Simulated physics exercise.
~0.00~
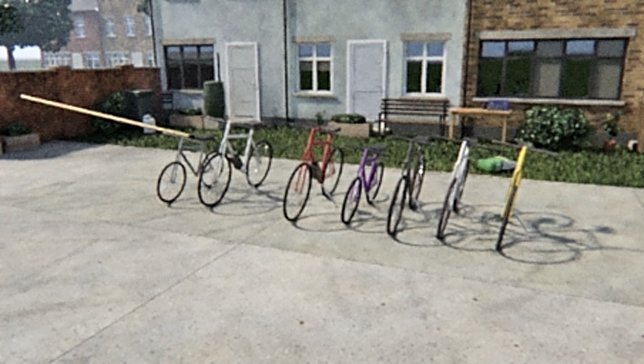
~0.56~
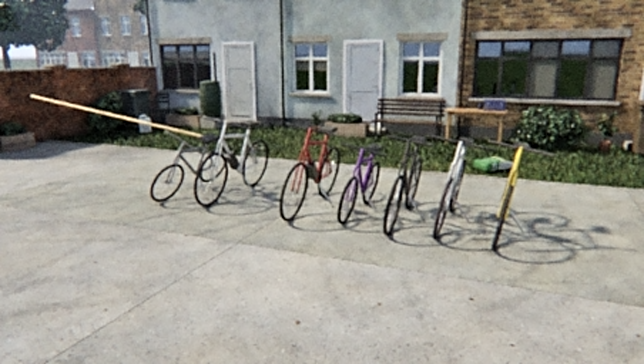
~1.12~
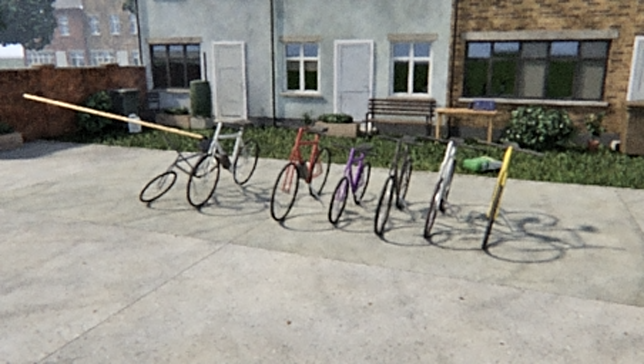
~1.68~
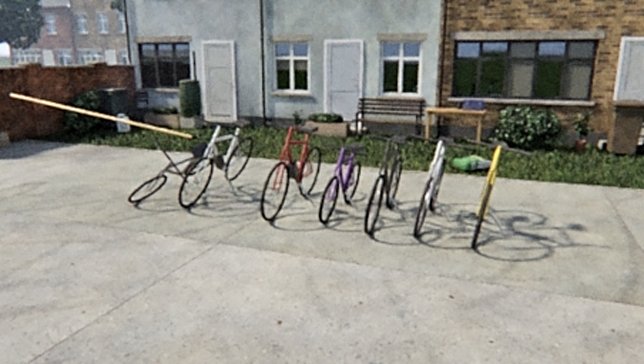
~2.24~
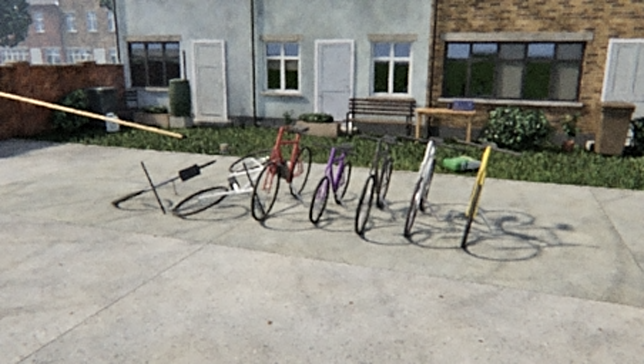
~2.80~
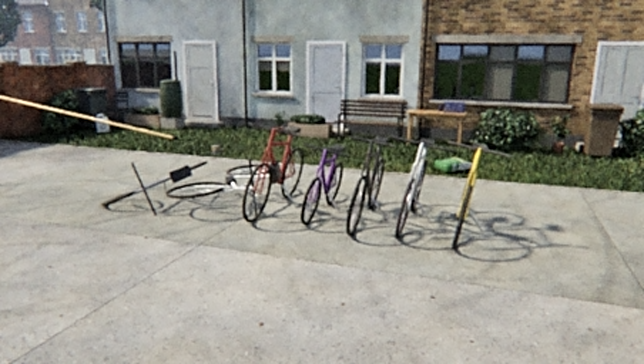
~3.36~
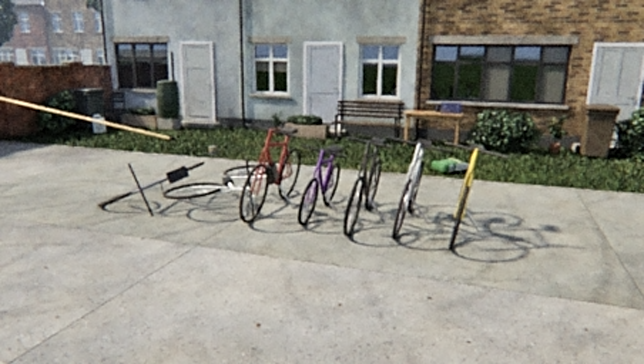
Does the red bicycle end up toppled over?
No, the red bicycle stays upright, even though the two bicycles to its left end up lying on the ground.
